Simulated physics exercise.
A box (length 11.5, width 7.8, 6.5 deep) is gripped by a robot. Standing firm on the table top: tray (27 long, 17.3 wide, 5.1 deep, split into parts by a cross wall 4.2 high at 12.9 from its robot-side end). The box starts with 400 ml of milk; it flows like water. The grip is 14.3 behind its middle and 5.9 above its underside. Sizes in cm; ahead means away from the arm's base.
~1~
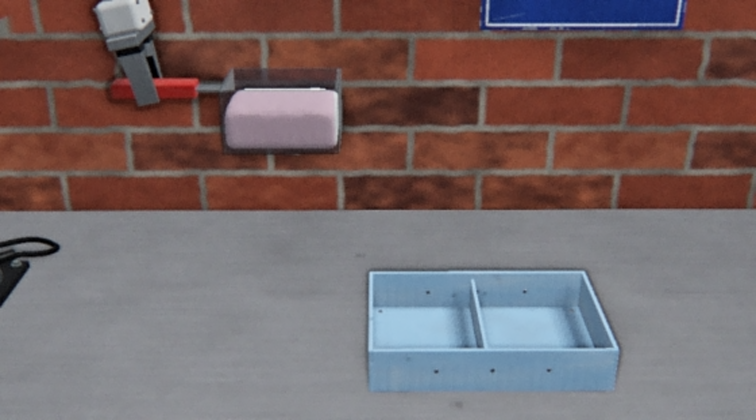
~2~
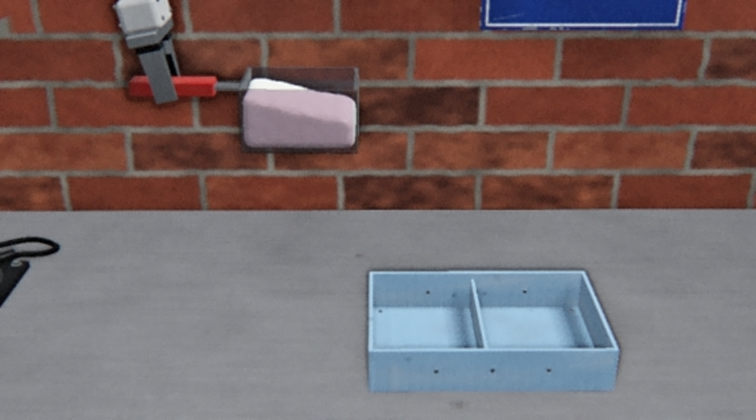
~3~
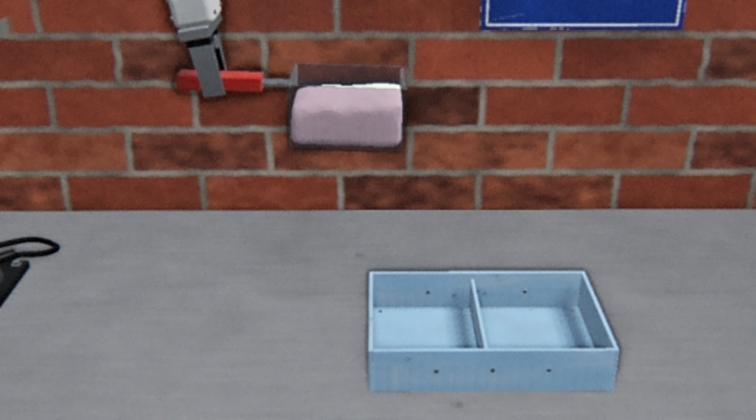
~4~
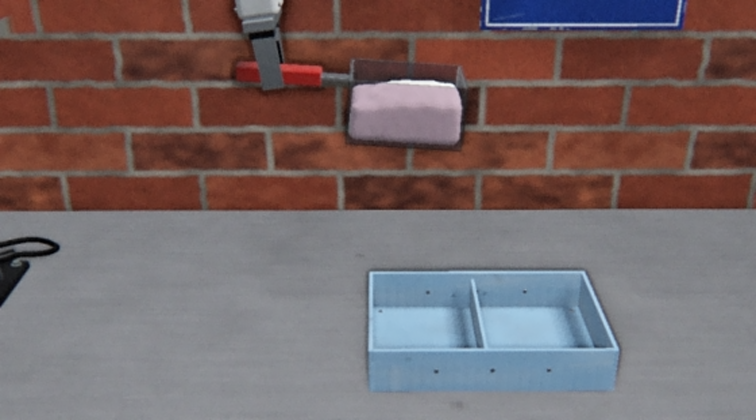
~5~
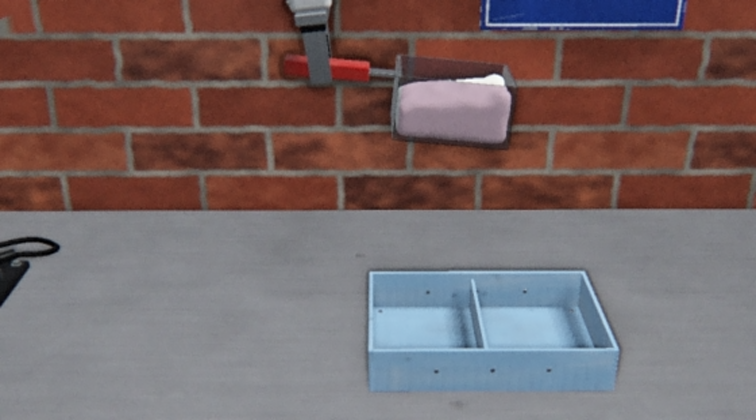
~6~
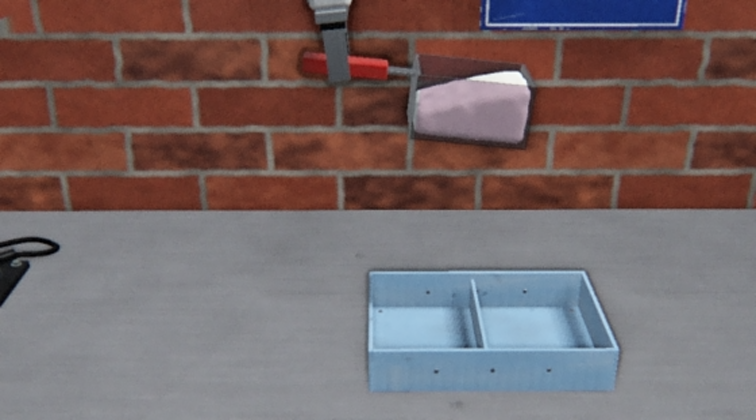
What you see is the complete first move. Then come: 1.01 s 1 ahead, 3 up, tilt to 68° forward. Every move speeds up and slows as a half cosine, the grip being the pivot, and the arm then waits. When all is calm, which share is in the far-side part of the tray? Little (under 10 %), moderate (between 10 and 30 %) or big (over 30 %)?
Share in the far-side part of the tray: Big (over 30 %).
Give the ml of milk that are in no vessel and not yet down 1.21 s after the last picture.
Some 35 ml.
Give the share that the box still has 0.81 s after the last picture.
About 60 %.
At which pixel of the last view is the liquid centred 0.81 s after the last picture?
Near (450, 231).
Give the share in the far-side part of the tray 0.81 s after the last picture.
Near 25 %.
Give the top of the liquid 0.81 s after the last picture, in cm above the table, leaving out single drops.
About 23 cm.
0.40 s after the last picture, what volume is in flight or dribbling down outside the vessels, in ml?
About 5 ml.
Then, 0.40 s later, tilted 27° forward, liquid up to 30 above the table; 390 ml in the box, 5 ml in the air or running down outside.
Then, 0.81 s later, tilted 62° forward, liquid up to 27 above the table; 230 ml in the box, 95 ml in the far-side part, 70 ml in the air or running down outside.
Then, 1.21 s later, tilted 68° forward, liquid up to 38 above the table; 160 ml in the far-side part, 115 ml in the box, 80 ml in the robot-side part, 10 ml on the table or floor, 35 ml in the air or running down outside.
Then, 2.01 s later, tilted 68° forward, liquid up to 21 above the table; 160 ml in the far-side part, 125 ml in the robot-side part, 85 ml in the box, 25 ml on the table or floor.
At rest, 160 ml in the far-side part, 125 ml in the robot-side part, 85 ml in the box, 25 ml on the table or floor. That is 41 % in the far-side part of the tray.
